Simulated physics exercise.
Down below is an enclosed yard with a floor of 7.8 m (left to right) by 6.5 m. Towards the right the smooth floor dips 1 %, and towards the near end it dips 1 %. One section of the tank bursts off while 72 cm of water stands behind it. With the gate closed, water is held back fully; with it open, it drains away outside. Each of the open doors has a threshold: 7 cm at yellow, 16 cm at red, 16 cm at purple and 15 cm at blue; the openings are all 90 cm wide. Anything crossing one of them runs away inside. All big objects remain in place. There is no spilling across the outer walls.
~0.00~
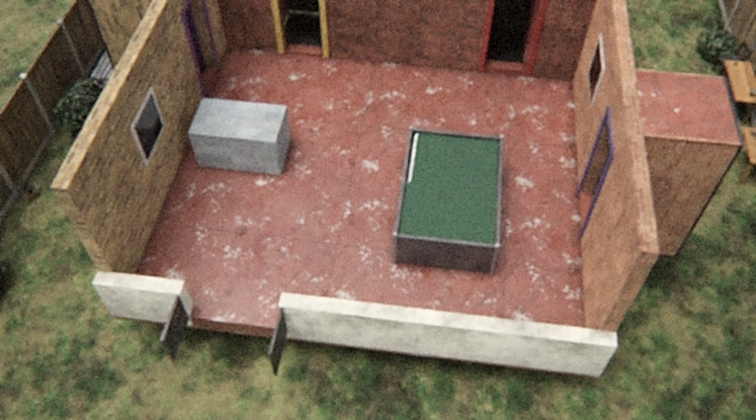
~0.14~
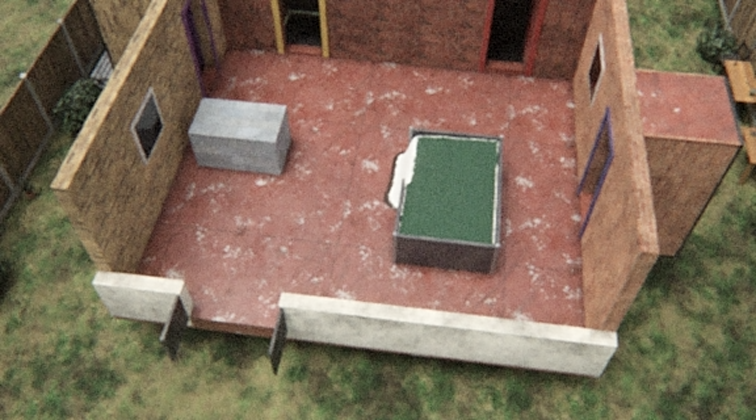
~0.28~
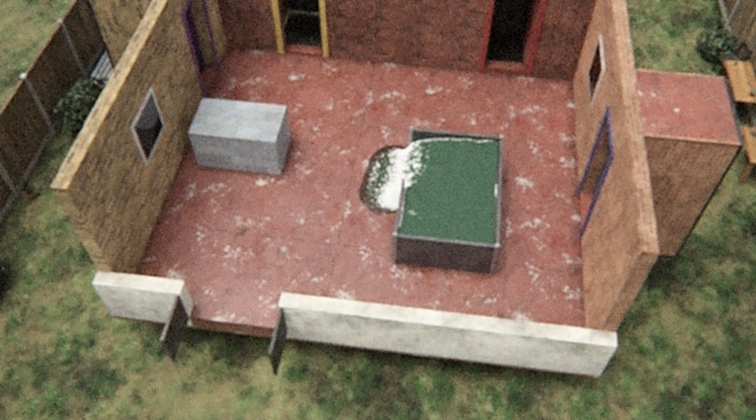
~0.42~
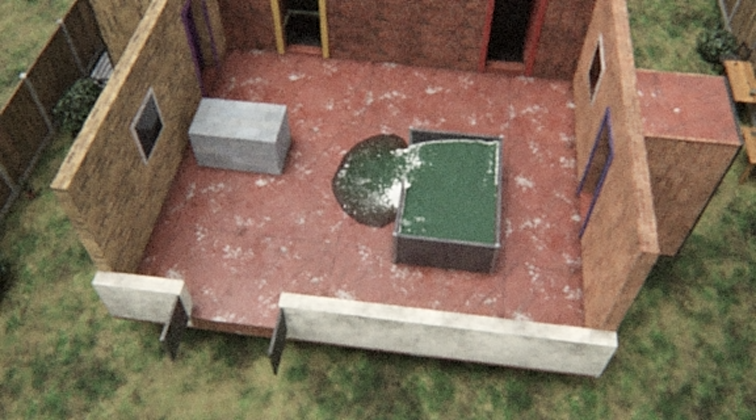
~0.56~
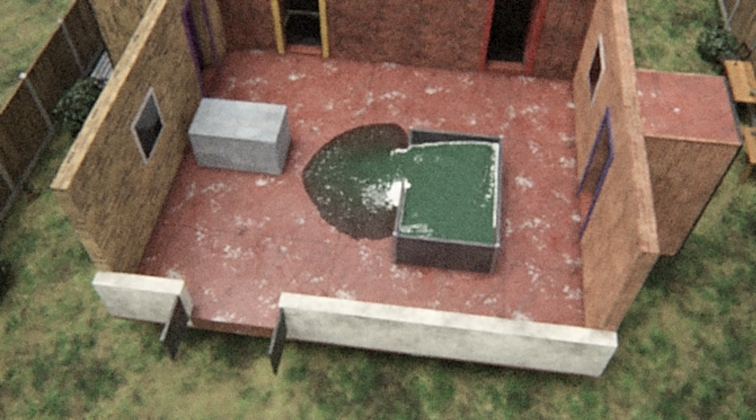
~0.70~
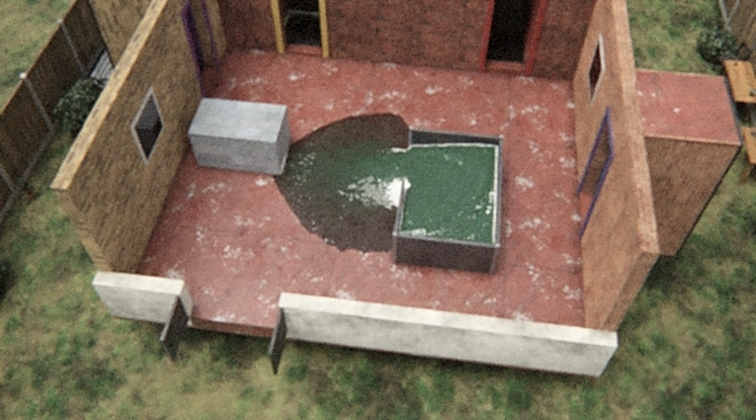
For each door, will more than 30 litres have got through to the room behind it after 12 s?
In the end yellow door: Above the limit. Red door: Beneath the limit. Purple door: Beneath the limit. Blue door: Beneath the limit.
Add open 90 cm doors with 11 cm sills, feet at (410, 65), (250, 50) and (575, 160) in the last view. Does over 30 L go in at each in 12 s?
So, in the order given, it's shy of the mark, then beyond the mark, then shy of the mark.
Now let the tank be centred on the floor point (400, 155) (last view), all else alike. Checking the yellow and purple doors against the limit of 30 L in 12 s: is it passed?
Checking the limit: The yellow door is beyond it and the purple door is beyond it.
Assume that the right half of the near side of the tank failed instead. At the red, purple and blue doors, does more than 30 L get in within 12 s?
Red short, purple short, blue short.
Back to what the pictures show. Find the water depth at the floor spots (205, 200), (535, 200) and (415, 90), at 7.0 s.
Depth readings in turn - 8, 0, 3 cm.
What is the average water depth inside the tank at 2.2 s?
The mean depth is around 38 cm.
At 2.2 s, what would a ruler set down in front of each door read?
Measured in centimetres, the yellow door gives 11, the red door 0, the purple door 14 and the blue door 0.
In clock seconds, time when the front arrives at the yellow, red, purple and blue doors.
Yellow = 2.0 s, red = 6.5 s, purple = 1.8 s, blue = 10.0 s.
After 1.4 s water covers 25 % of the floor and is deepest (38 cm) near (402, 172); yellow door not reached, red door not reached, purple door not reached, blue door not reached.
After 2.2 s water covers 45 % of the floor and is deepest (31 cm) near (293, 160); yellow door 11 cm at the sill, 0 L in, red door not reached, purple door 14 cm at the sill, 0 L in, blue door not reached.
After 3.5 s water covers 50 % of the floor and is deepest (27 cm) near (274, 53); yellow door 16 cm at the sill, 41 L in, red door not reached, purple door 18 cm at the sill, 2 L in, blue door not reached.
After 7.0 s water covers 70 % of the floor and is deepest (14 cm) near (296, 182); yellow door 10 cm at the sill, 126 L in, red door 2 cm at the sill, 0 L in, purple door 10 cm at the sill, 5 L in, blue door not reached.
After 12.0 s water covers 95 % of the floor and is deepest (12 cm) near (565, 351); yellow door 1 cm at the sill, 131 L in, red door 3 cm at the sill, 0 L in, purple door 2 cm at the sill, 5 L in, blue door 5 cm at the sill, 0 L in.
